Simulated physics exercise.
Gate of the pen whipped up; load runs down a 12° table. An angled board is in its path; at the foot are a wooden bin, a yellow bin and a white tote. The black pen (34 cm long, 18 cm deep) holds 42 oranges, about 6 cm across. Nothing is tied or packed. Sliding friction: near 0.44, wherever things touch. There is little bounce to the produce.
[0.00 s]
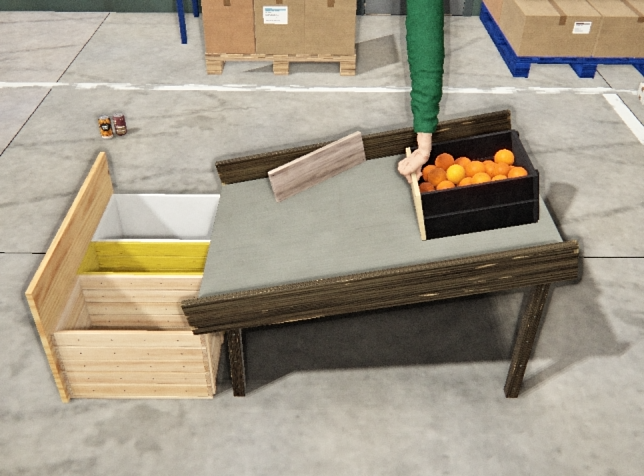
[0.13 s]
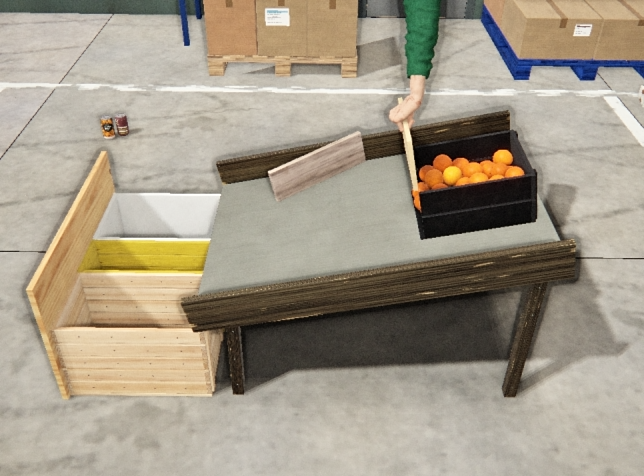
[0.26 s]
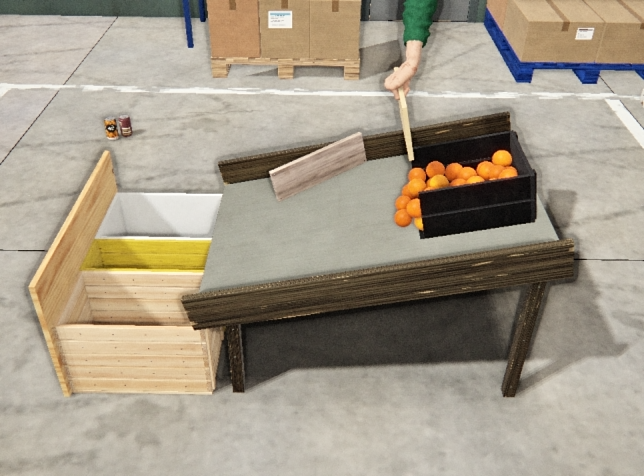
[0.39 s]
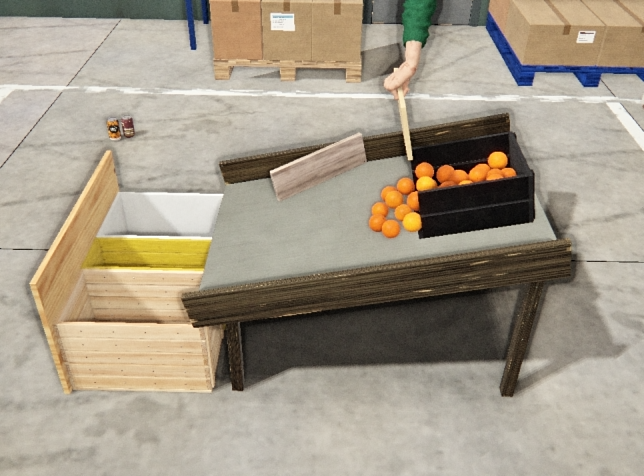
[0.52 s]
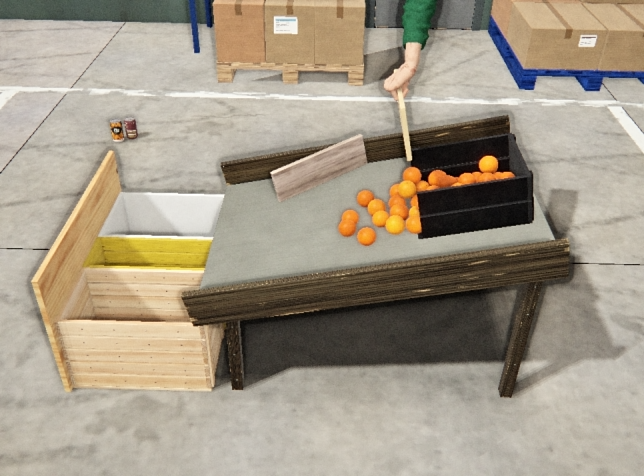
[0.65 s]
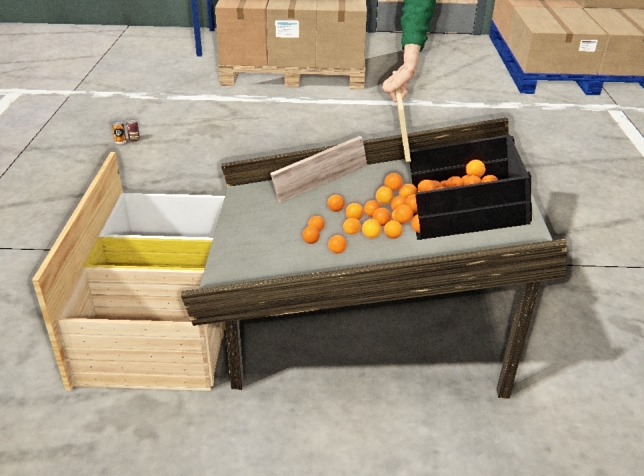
On a concrete warehouse floor, a sloping grey table stands with a black pen of oranges at its right end and open bins at its left. A green-sleeved arm lifts the pen's gate from above. Oranges roll out leftward, spreading across the tabletop below the angled board while others remain inside.
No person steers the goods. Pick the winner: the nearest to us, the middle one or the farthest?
That would be the yellow bin, the central of the three.
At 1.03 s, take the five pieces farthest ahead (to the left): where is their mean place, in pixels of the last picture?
I'd put them at about (216, 247).
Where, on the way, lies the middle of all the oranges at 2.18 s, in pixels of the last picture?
Somewhere near (142, 302) in the last picture's pixels.
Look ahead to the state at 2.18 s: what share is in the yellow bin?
Estimate for then: Some 40 percent.
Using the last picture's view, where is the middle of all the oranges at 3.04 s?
Around (137, 311).
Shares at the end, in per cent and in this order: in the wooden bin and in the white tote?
Roughly 30 and 20 per cent.
After 1.03 s, 15 still in the black pen, 25 on the slope and 2 in the air.
After 1.51 s, 1 still in the black pen, 4 in the wooden bin, 5 in the yellow bin, 1 in the white tote, 28 on the slope and 3 in the air.
After 2.18 s, 9 in the wooden bin, 16 in the yellow bin, 6 in the white tote, 7 on the slope and 4 in the air.
When it is over (at 3.04 s), 13 in the wooden bin, 21 in the yellow bin and 8 in the white tote.
